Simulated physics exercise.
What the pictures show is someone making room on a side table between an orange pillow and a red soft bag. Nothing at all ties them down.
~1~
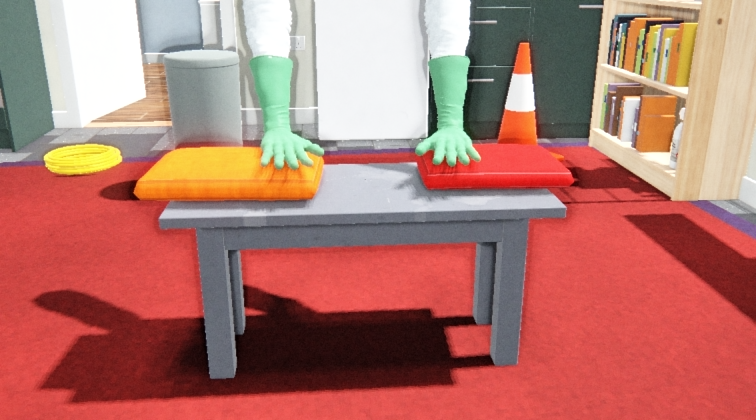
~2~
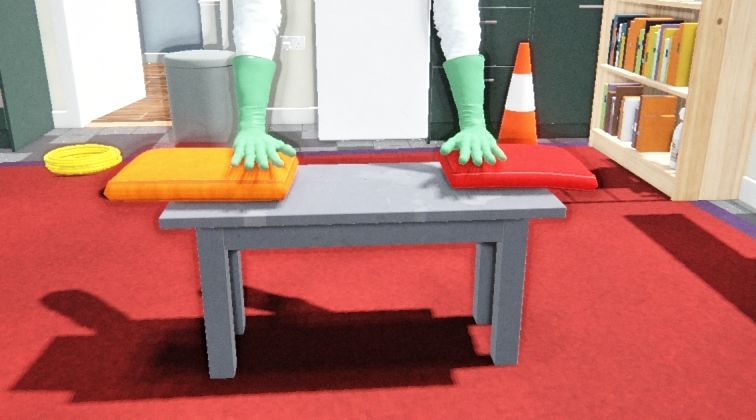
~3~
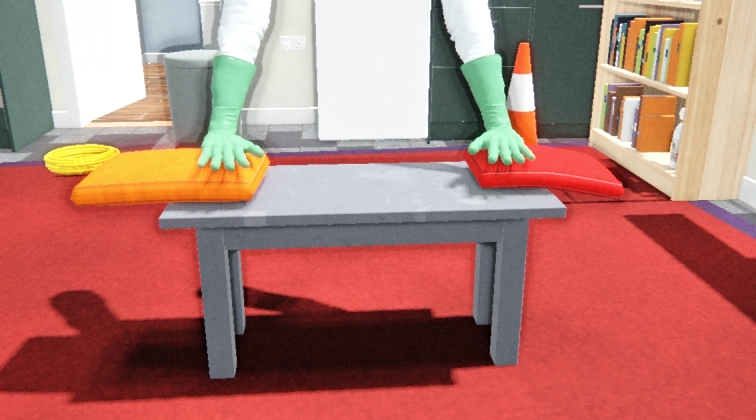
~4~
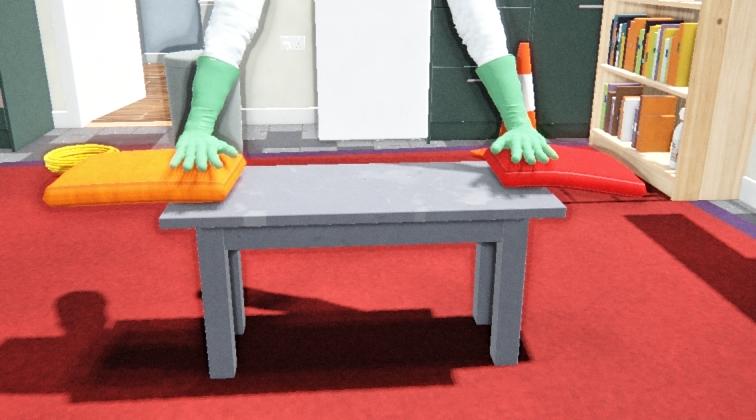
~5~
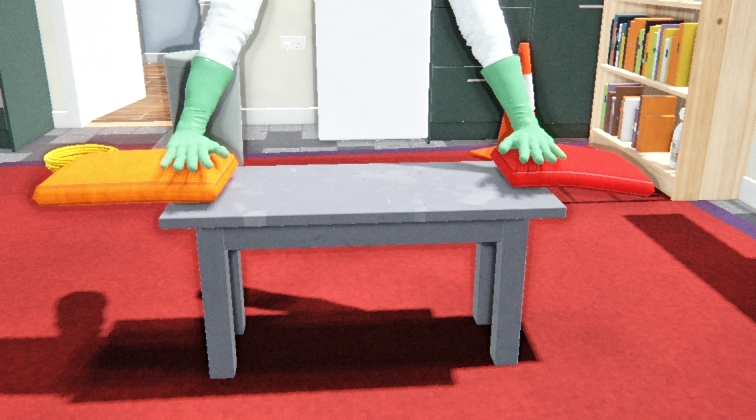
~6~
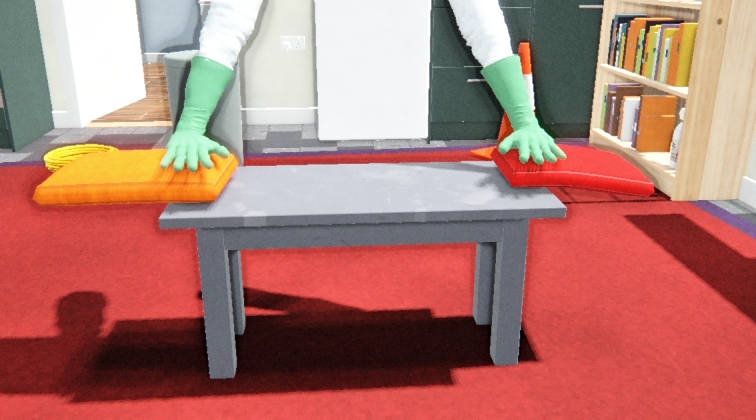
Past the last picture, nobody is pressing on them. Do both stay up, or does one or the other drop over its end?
For each: Orange pillow - drops over; red soft bag - drops over.
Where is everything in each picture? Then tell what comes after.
The first picture shows pillow tip (148, 183); soft bag tip (562, 174).
The second picture shows pillow tip (119, 184); soft bag tip (585, 178).
The third picture shows pillow tip (87, 189); soft bag tip (611, 185).
The fourth picture shows pillow tip (61, 190); soft bag tip (632, 184).
The fifth picture shows pillow tip (51, 189); soft bag tip (640, 183).
The sixth picture shows pillow tip (51, 189), well over half past the edge; soft bag tip (640, 183), well over half past the edge.
Then, 0.34 s later than the last view, pillow falling near (139, 246); soft bag falling near (576, 246).
Then, 0.62 s later than the last view, pillow falling near (75, 264); soft bag falling near (606, 256).
Finally, pillow on the floor near (21, 341); soft bag on the floor near (610, 296). The orange pillow tips over and falls and the red soft bag goes down.
